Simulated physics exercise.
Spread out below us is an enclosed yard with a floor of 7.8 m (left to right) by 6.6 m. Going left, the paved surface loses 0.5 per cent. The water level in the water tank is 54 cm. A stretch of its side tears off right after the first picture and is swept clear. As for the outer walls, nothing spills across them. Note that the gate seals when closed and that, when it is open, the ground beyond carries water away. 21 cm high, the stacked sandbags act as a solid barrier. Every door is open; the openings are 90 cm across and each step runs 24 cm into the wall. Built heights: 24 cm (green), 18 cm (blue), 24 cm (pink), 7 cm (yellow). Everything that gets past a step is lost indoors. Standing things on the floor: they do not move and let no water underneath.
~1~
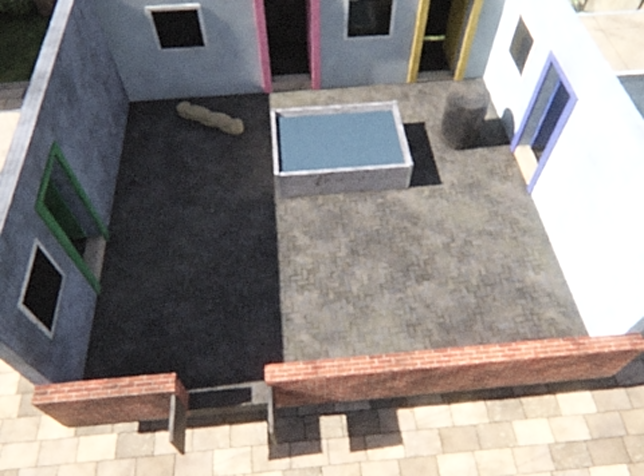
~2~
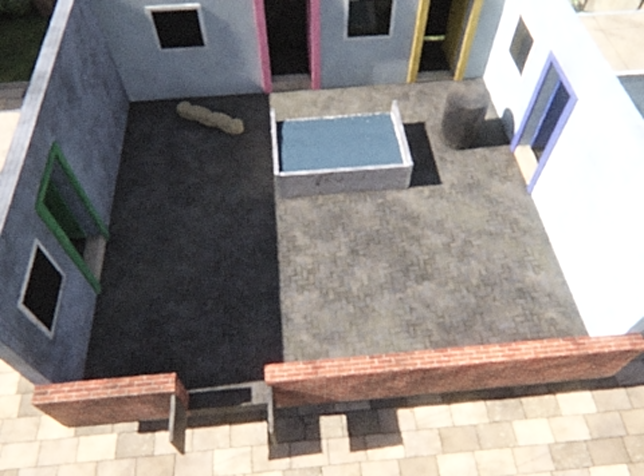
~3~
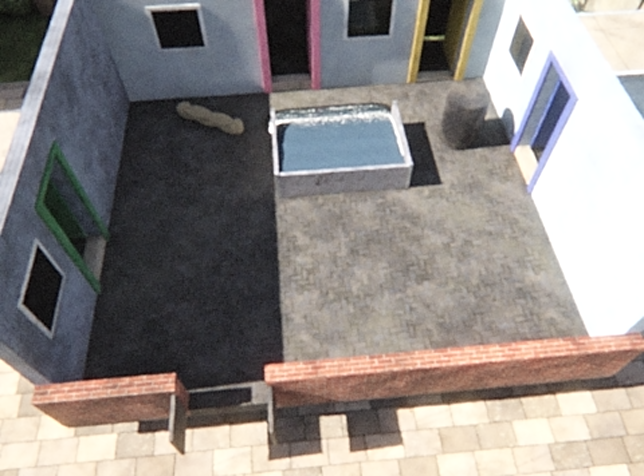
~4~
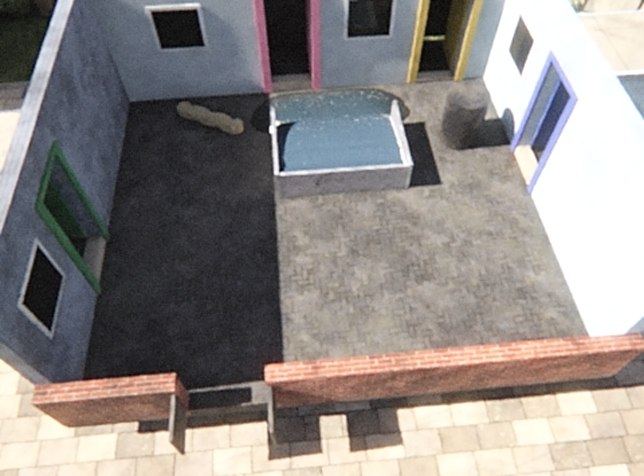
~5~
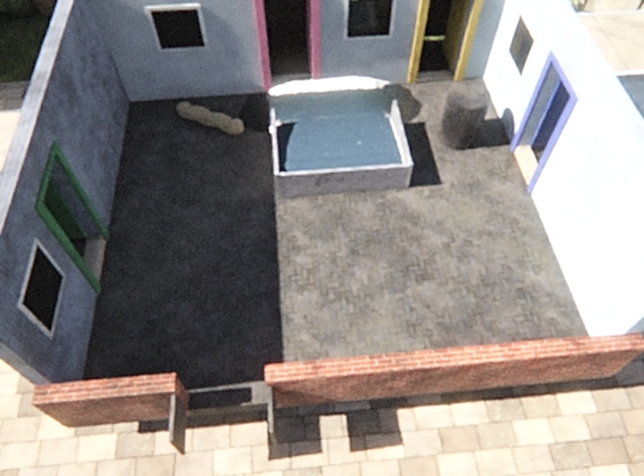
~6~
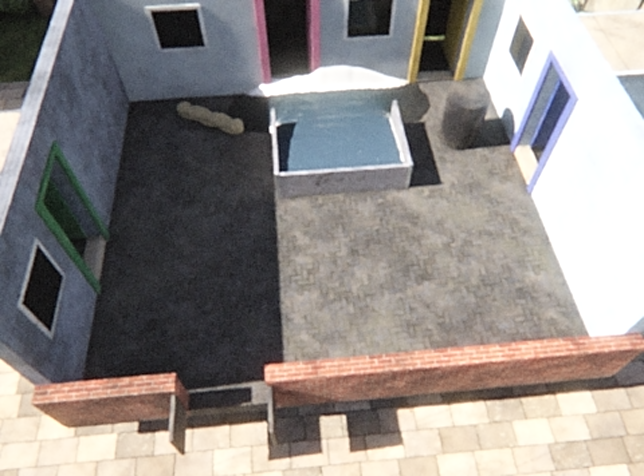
The video shows a walled yard with a raised rectangular water tank and brightly framed doorways; the tank's far side disappears, and water pours out behind it, spreading over the paving toward the back wall as whitish foam appears.
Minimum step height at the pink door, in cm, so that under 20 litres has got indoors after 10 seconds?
Approx. 32 cm.
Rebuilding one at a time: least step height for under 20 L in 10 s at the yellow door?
At yellow, roughly 9.0 cm.
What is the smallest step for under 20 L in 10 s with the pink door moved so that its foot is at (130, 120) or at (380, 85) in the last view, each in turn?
About 20 cm, then about 25 cm.
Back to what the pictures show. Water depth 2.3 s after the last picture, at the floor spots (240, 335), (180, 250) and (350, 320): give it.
Depths in order: 0 / 0 / 0 cm.
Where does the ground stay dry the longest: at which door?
The green door.
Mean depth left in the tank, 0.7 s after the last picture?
About 24 centimetres on average.
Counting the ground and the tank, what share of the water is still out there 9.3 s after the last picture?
I'd estimate some 92 in a hundred.
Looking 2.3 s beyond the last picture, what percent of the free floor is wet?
About 25 per cent.
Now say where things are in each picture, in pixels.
The first picture shows still water, 54 cm deep, in the water tank at (339, 140); the pink door at (290, 51) is dry.
In the second picture, the front is at a hidden place, 0.2 m from the gap on the far side; 0.4 m2 of floor is wet, 54 cm left at the back.
In the third picture, water pours out on the far side and has run 0.7 m, to a hidden place; about 11 cm deep outside, 54 cm at the back.
In the fourth picture, water pours out on the far side and has run 1.2 m, to (292, 95); about 9 cm deep outside, 53 cm at the back.
In the fifth picture, the gap is on the far side, the front 1.4 m out at (293, 81); the back of the water tank holds 46 cm.
In the sixth picture, water pours out on the far side and has run 1.5 m, to (413, 83); about 11 cm deep outside, 46 cm at the back; water is at the pink door at (290, 51).
Then, 0.7 s after the last picture water covers 10 % of the floor, deepest (40 cm) near (330, 96); 38 cm at the pink door, 31 litres in over its 24 cm step.
Then, 2.3 s after the last picture water covers 25 % of the floor, deepest (32 cm) near (214, 99); 16 cm at the pink door, 72 litres in over its 24 cm step.
Then, 9.3 s after the last picture water covers 90 % of the floor, deepest (9 cm) near (214, 116); 7 cm at the pink door, 73 litres in over its 24 cm step.
At the pink door as built, the water peaked near 38 cm, 0.5 s after the last picture.
Run again over the same 10 s with other heights there, 44 litres in over 28 cm, 3 litres over 38 cm. The limit of 20 litres is kept from about 32 cm up.
